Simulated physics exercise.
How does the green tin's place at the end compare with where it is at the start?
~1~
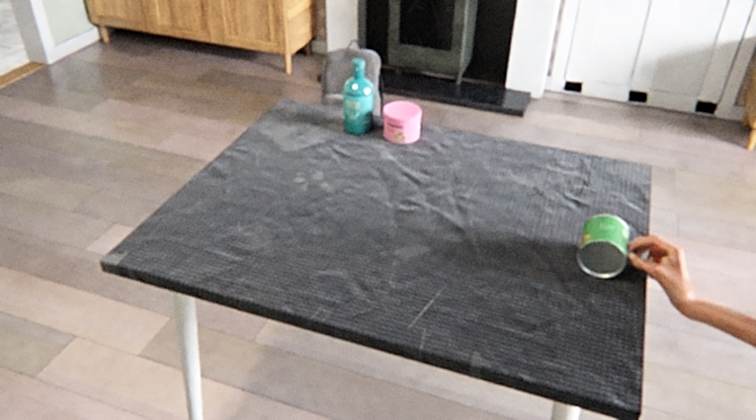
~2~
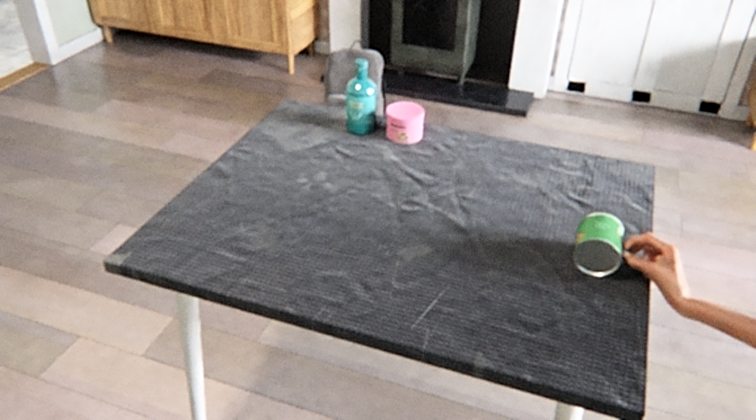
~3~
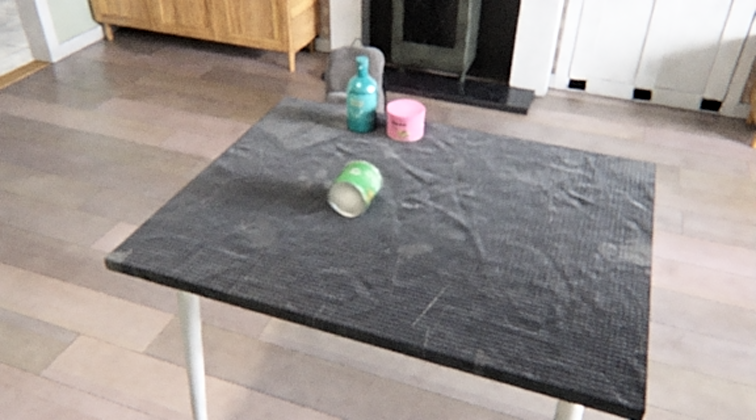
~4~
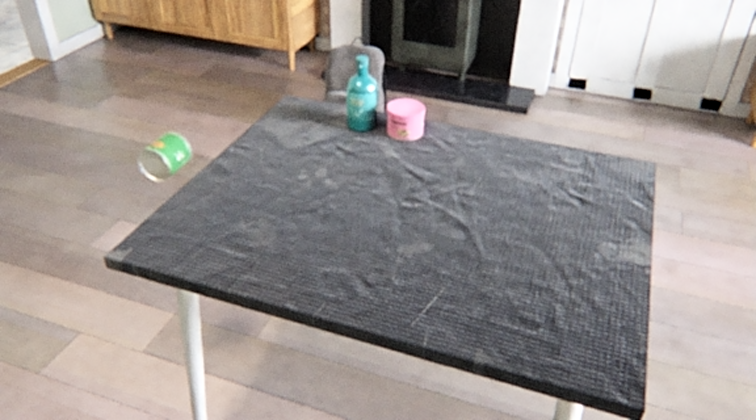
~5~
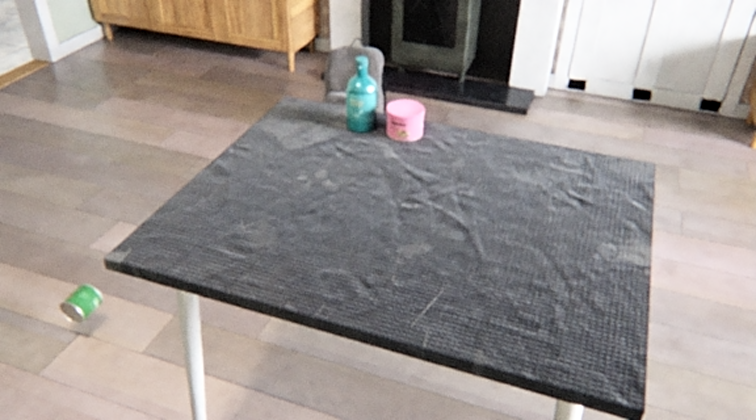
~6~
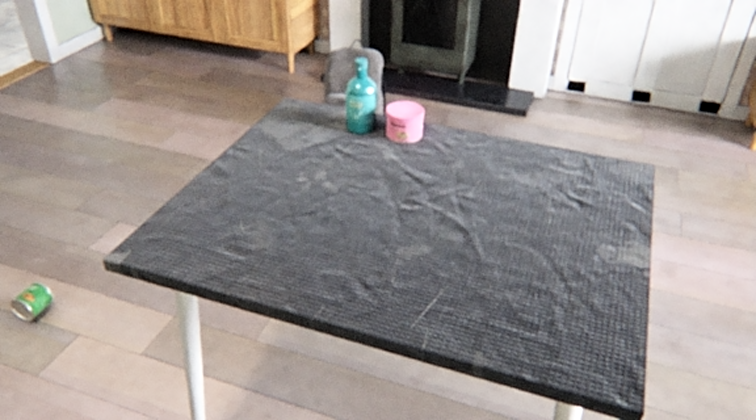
At the start the green tin is on the right side of the table by the hand. At the end it is on the floor to the left of the table.
